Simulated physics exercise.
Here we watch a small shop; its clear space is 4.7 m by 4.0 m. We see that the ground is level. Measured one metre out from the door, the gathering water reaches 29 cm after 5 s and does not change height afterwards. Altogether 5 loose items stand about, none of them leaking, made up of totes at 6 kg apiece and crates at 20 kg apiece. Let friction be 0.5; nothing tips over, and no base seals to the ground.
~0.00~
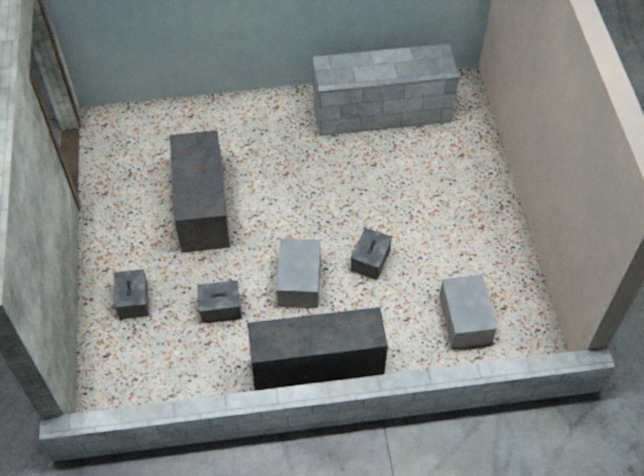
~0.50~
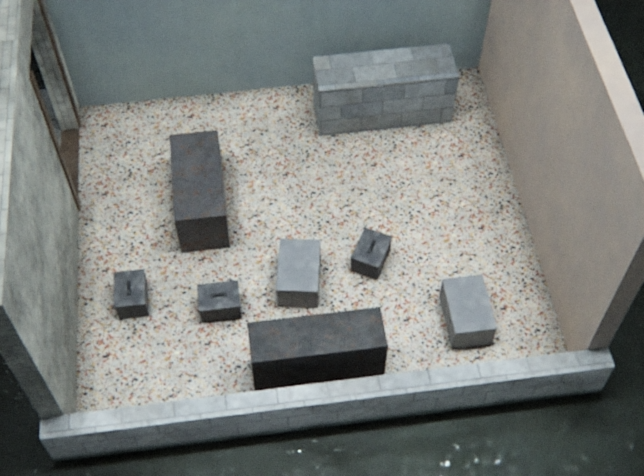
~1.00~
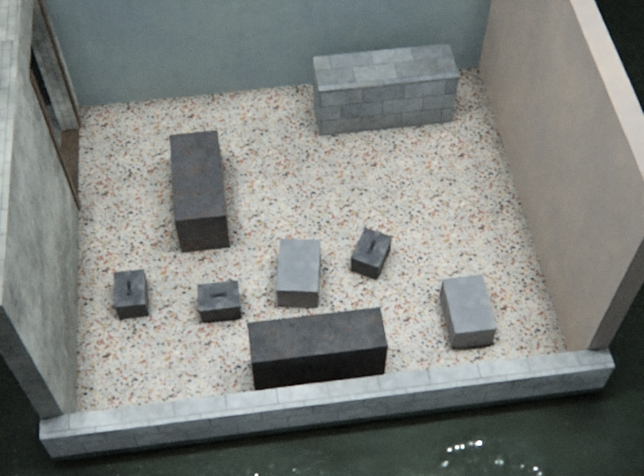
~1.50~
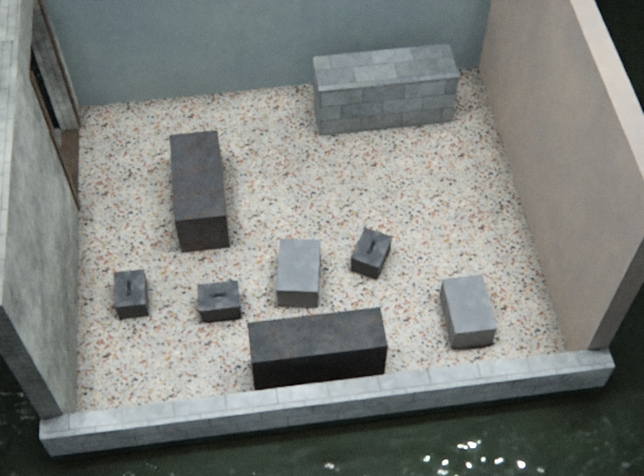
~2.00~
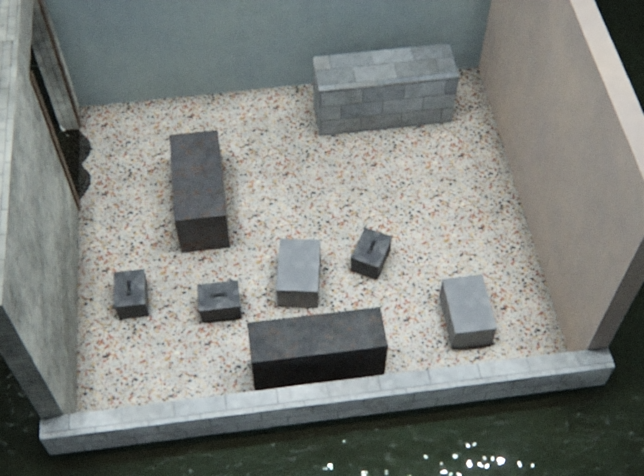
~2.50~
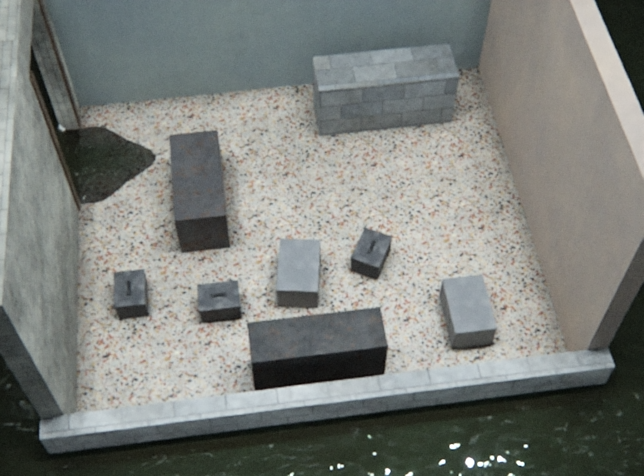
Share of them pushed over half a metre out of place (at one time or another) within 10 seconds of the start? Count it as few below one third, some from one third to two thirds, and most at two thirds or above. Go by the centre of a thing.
Some.
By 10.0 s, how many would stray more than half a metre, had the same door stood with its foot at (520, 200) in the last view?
Then 4.
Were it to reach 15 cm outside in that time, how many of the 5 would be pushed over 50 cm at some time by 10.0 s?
That would make 0 of them.
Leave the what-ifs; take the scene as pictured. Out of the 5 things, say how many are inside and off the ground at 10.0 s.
I count 4.
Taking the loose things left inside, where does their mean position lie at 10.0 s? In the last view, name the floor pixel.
Mean position: Approximately (318, 337).
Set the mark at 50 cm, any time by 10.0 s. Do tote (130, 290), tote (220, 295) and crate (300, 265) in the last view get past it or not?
So that's beyond it for the first, inside it for the second and inside it for the last.
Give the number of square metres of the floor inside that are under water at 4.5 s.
Some 5.0 m2 of it.
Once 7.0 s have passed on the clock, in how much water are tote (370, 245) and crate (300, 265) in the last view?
First about 3 cm, second about 3 cm.
After 3.5 s 0 of 5 are over 50 cm from their spots; 0 afloat.
After 4.5 s 0 of 5 are over 50 cm from their spots; 0 afloat.
After 7.0 s 1 of 5 are over 50 cm from their spots; 1 afloat.
After 10.0 s 2 of 5 are over 50 cm from their spots, and 2 have been at some point; 4 afloat.
